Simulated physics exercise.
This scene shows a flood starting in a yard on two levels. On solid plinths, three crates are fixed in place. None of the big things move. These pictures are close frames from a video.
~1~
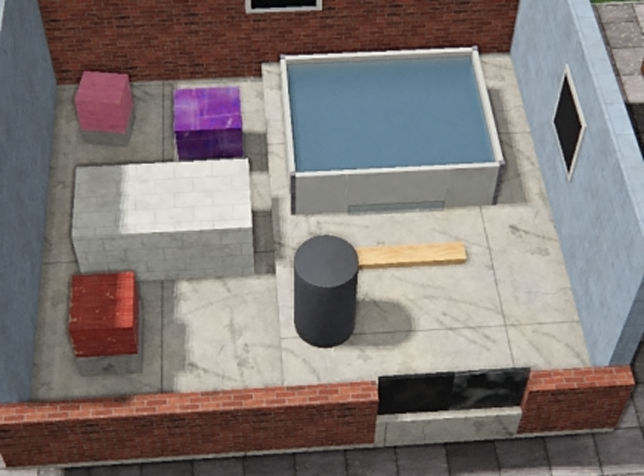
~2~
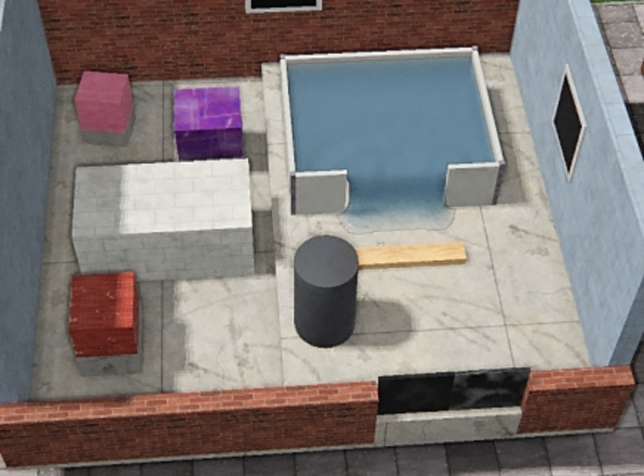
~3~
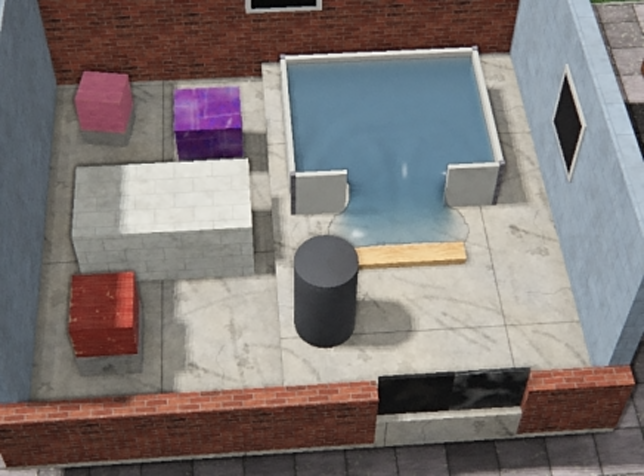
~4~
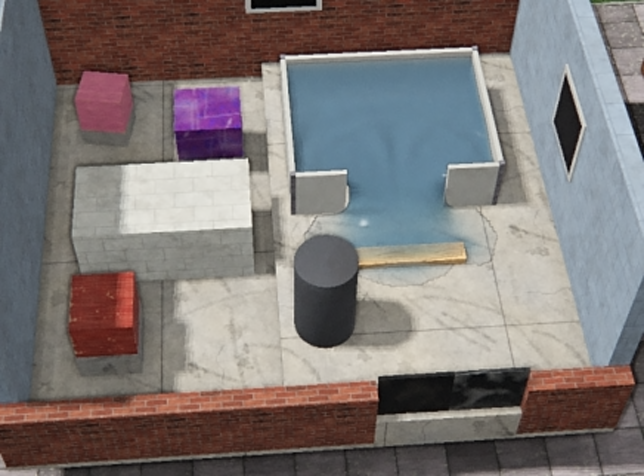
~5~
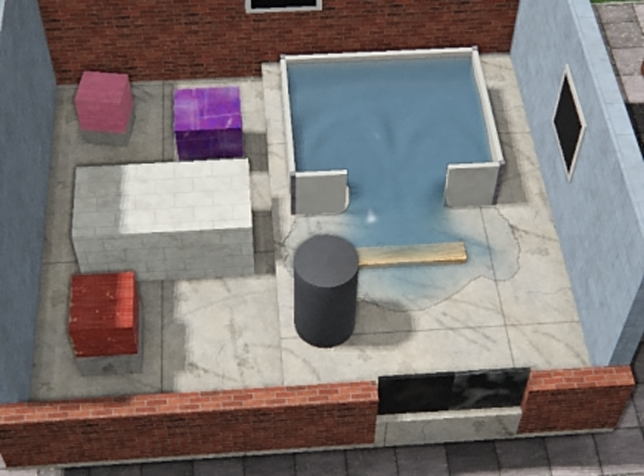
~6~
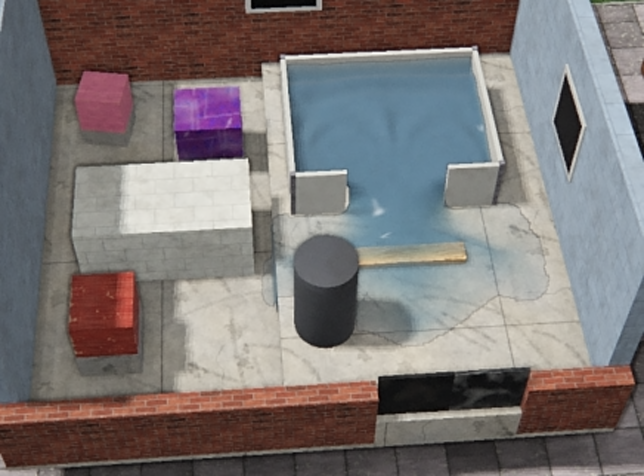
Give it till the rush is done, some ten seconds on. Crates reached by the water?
Purple crate not reached, red crate not reached, pink crate not reached.
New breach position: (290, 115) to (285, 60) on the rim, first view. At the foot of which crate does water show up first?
The purple one.
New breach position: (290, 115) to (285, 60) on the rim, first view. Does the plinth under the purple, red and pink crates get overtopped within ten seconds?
Result: Purple crate is swamped; red crate is not reached; pink crate is swamped.
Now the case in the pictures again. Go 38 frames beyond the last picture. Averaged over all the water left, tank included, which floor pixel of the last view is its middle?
I'd say around (341, 234).
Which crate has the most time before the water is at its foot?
That would be the one in pink.
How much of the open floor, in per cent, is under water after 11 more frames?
About 50 per cent.
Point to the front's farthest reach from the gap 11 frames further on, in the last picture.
I'd put it around (111, 431).
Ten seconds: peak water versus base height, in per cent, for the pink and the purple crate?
Around 70 % and 40 %.
A moment on, water covers 35 % of the floor; the purple crate not reached, the red crate not reached, the pink crate not reached.
Next, water covers 50 % of the floor; the purple crate water round its plinth, the red crate water round its plinth, the pink crate not reached.
Then, water covers 70 % of the floor; the purple crate water round its plinth, the red crate water round its plinth, the pink crate not reached.
Later, water covers 90 % of the floor; the purple crate water round its plinth, the red crate water round its plinth, the pink crate water round its plinth.
In the end, water covers 95 % of the floor; the purple crate stayed above the water, the red crate stayed above the water, the pink crate stayed above the water.
